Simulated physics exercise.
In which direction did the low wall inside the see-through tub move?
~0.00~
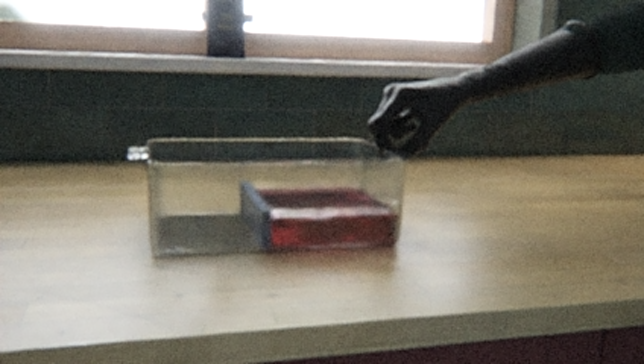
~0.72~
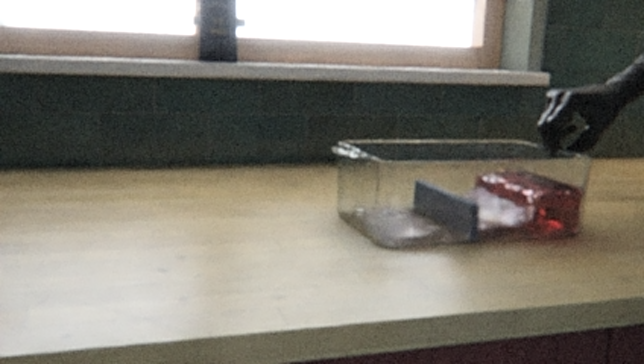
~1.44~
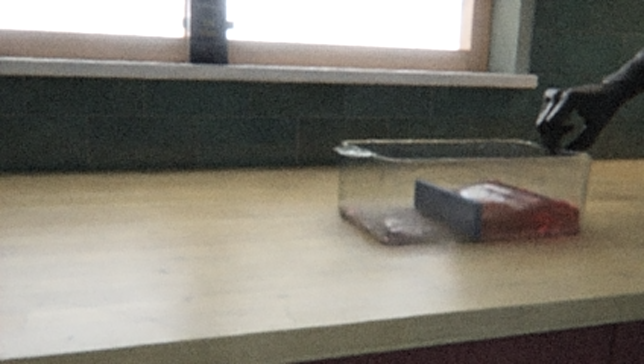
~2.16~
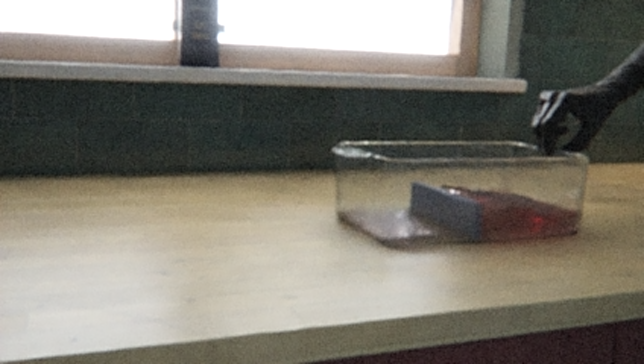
The low wall moved to the right along with the tub.
